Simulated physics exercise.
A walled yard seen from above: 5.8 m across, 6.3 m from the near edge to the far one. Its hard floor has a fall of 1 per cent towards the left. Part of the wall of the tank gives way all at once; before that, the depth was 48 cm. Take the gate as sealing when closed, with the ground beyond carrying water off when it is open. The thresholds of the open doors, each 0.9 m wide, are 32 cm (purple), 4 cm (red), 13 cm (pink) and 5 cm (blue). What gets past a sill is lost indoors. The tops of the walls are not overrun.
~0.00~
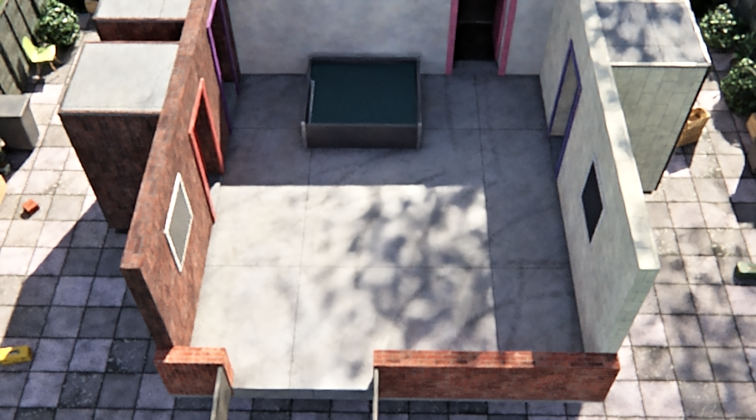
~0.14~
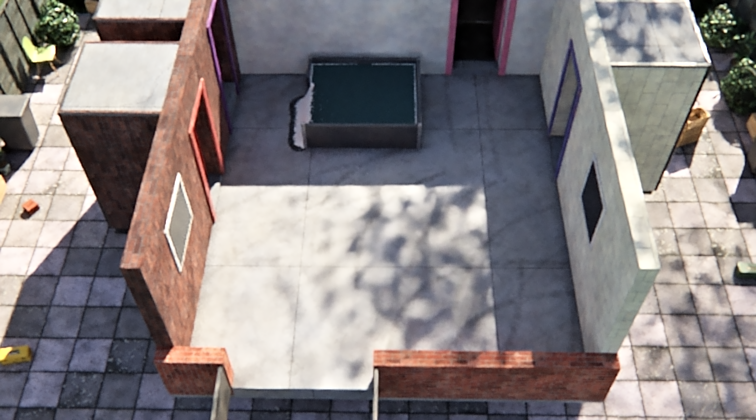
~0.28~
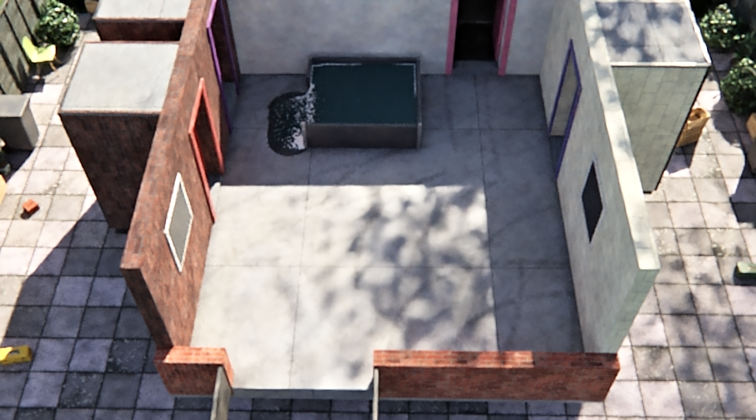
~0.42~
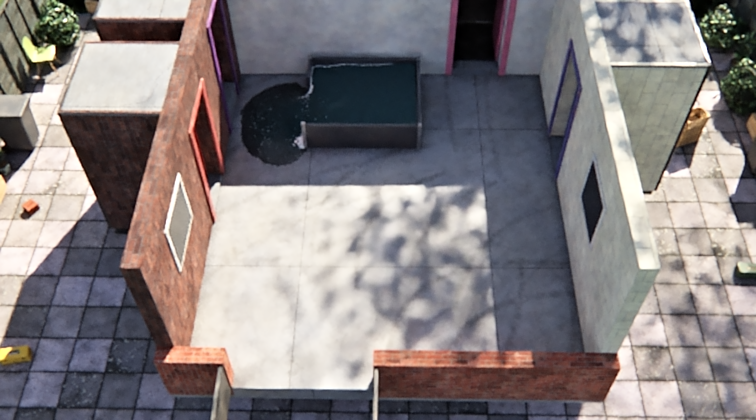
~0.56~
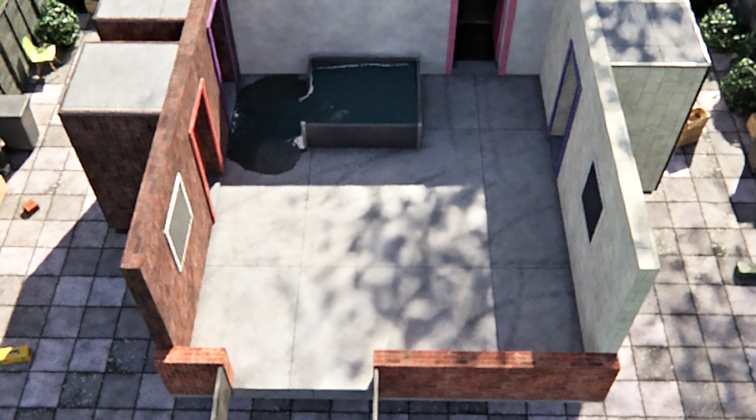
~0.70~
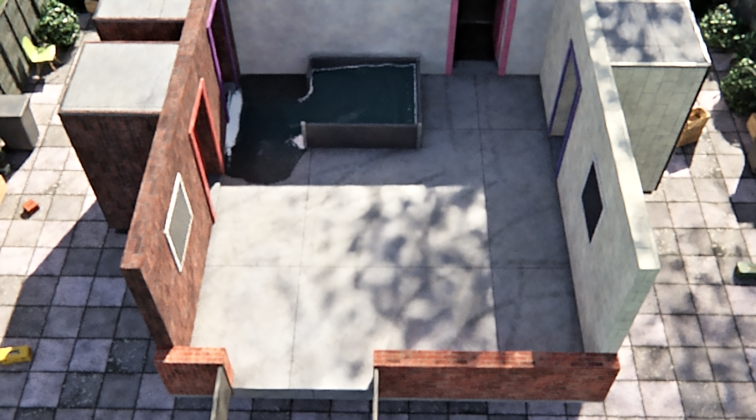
Dark water burst out of the left side of a rectangular tank in a walled yard, spread in a rounded pool across the grey floor, and reached the red brick wall on the left.
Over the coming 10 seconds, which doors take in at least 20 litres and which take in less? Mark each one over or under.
Purple door - under; red door - over; pink door - under; blue door - under.
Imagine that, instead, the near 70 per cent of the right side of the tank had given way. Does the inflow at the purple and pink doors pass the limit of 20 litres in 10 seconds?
Door purple stays within, door pink stays within.
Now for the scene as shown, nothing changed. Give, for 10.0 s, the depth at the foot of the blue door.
Roughly 1.0 centimetres.
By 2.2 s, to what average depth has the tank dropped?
Roughly 23 centimetres.
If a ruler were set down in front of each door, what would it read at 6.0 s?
Centimetres: Purple 9 / red 7 / pink 2 / blue 2.
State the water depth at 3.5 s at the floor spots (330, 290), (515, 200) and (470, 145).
Depths: About 2, 0 and 0 centimetres.
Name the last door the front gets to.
The final one is the blue door.
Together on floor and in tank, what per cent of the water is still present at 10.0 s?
70 %.
After 1.4 s water covers 10 % of the floor and is deepest (34 cm) near (232, 127); purple door 31 cm at the sill, 2 L in, red door 10 cm at the sill, 0 L in, pink door not reached, blue door not reached.
After 2.2 s water covers 20 % of the floor and is deepest (36 cm) near (241, 79); purple door 28 cm at the sill, 3 L in, red door 11 cm at the sill, 17 L in, pink door not reached, blue door not reached.
After 3.5 s water covers 35 % of the floor and is deepest (23 cm) near (305, 86); purple door 19 cm at the sill, 4 L in, red door 9 cm at the sill, 43 L in, pink door 3 cm at the sill, 0 L in, blue door not reached.
After 6.0 s water covers 45 % of the floor and is deepest (14 cm) near (229, 141); purple door 9 cm at the sill, 4 L in, red door 7 cm at the sill, 71 L in, pink door 2 cm at the sill, 0 L in, blue door 2 cm at the sill, 0 L in.
After 10.0 s water covers 60 % of the floor and is deepest (10 cm) near (241, 79); purple door 8 cm at the sill, 4 L in, red door 5 cm at the sill, 85 L in, pink door 2 cm at the sill, 0 L in, blue door 1 cm at the sill, 0 L in.
